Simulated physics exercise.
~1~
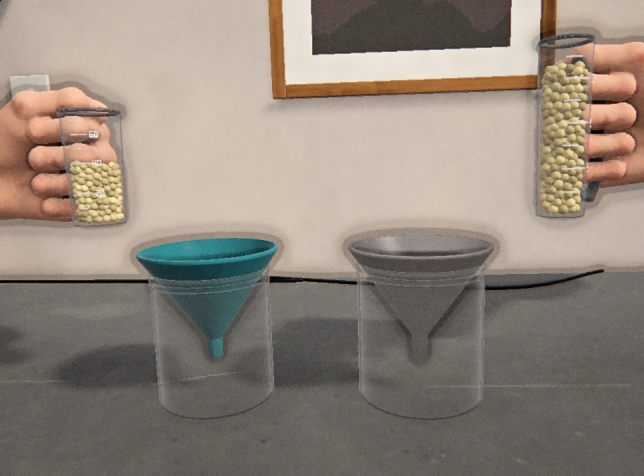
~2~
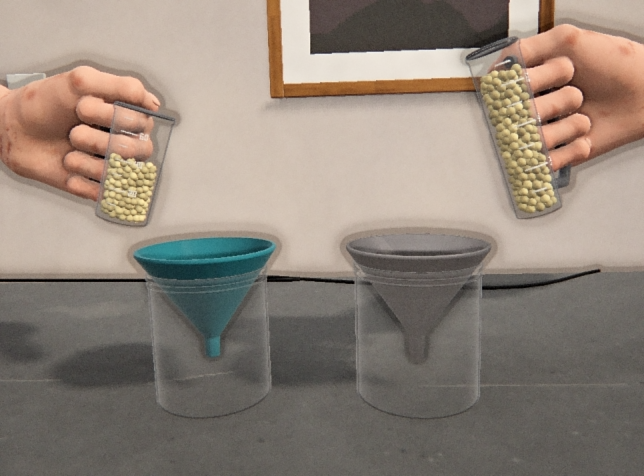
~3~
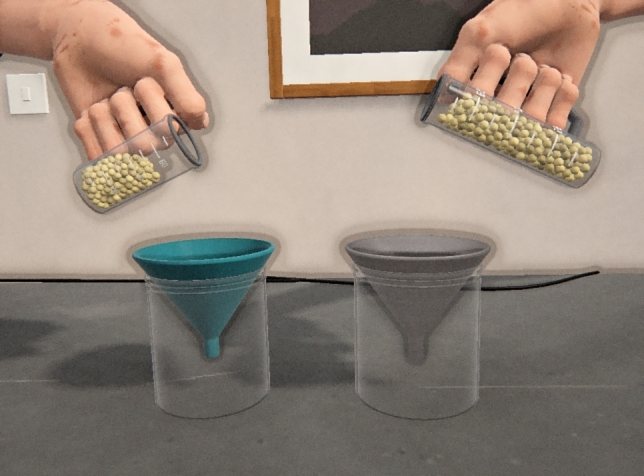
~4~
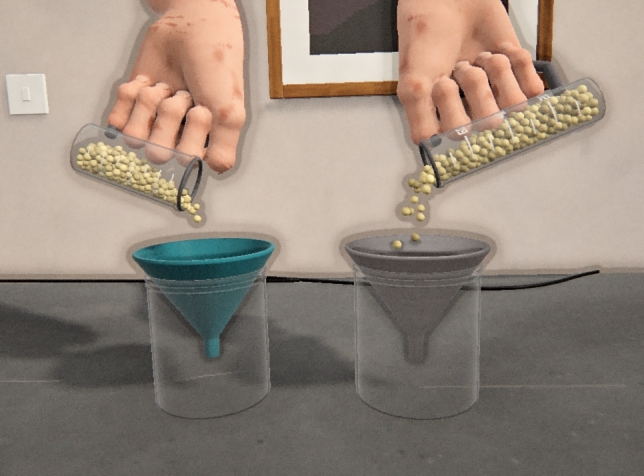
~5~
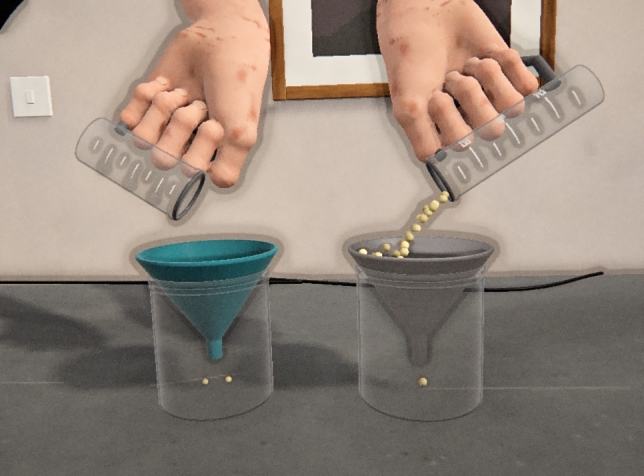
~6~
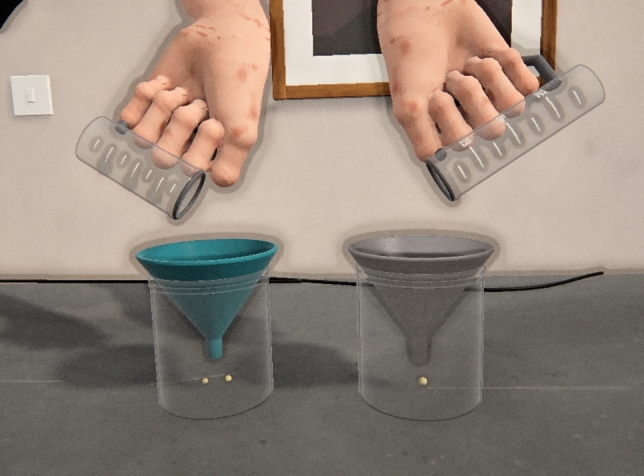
On a dark grey tabletop before a pale wall with a framed picture, seen from the front by a slightly swaying camera, a teal funnel on the left and a grey one on the right sit in clear jars. Above them, two hands hold clear cups of pale yellow beads, the right cup taller and fuller. Both hands tip their cups inward until beads spill towards the funnels. The left cup empties first, while the right still pours a thin stream. At the end both cups are empty, and only a stray few beads lie in the jars, with nearly all stuck in the funnels.
